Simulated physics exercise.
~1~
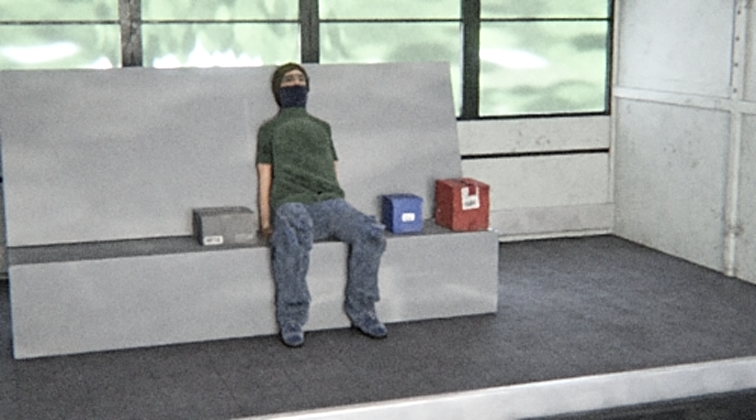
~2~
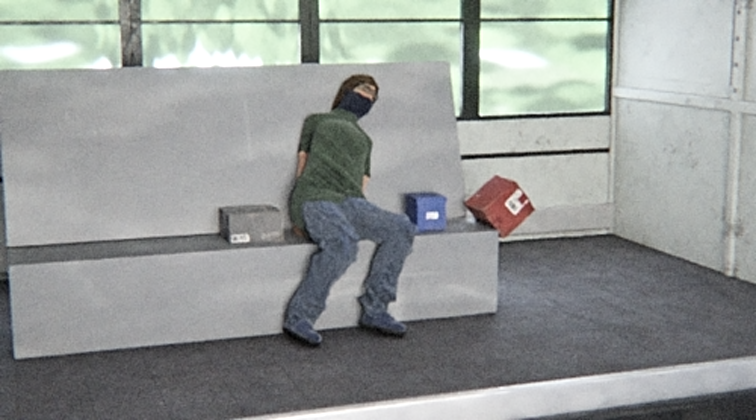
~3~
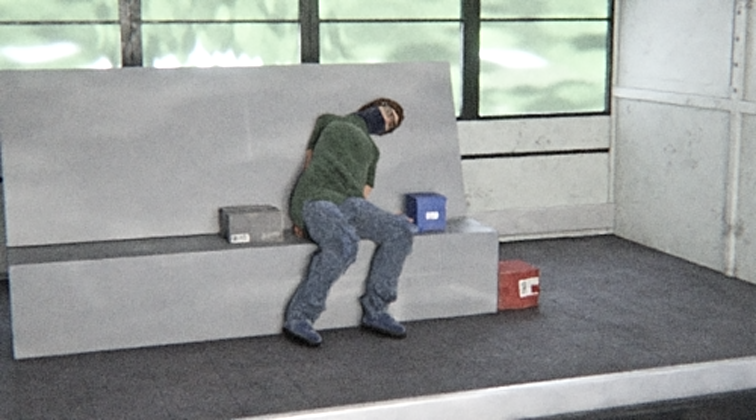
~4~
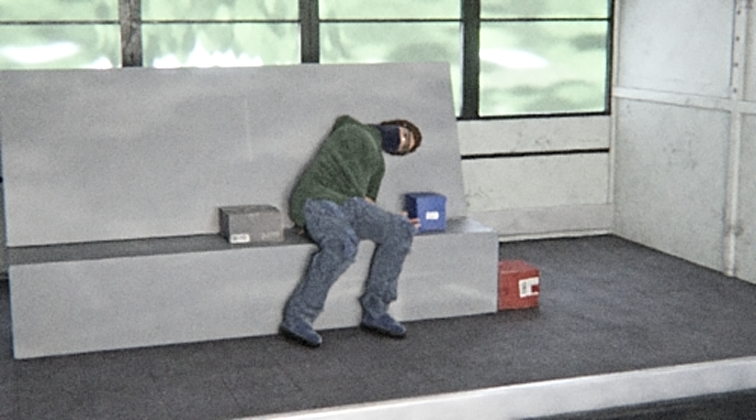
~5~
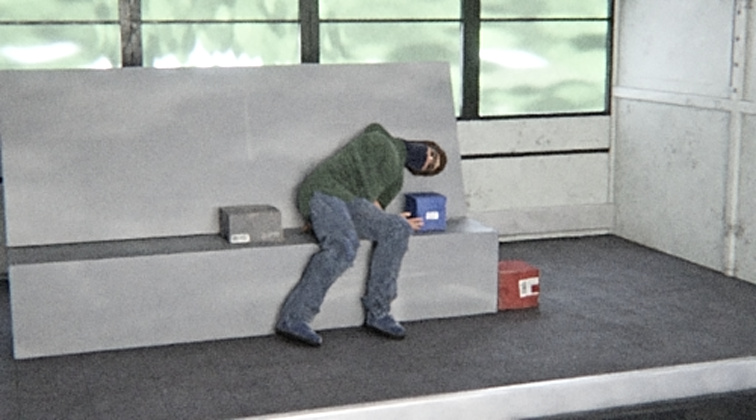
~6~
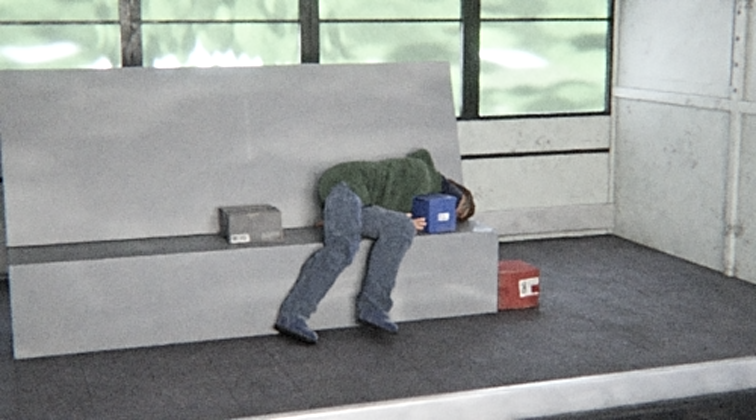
At the start, a masked person in a green shirt and jeans sits upright on a grey bench, with a grey carton on the left and a blue box and a red box on the right. The sitter and all the boxes then shift right, and the red box tips over the bench's end. It drops to the floor and lands on its side against the bench. The person's head and torso sag sideways, sinking toward the blue box. At the end, the person lies slumped over with hips still on the seat, the blue box, nudged slightly right, and the carton still on the bench.
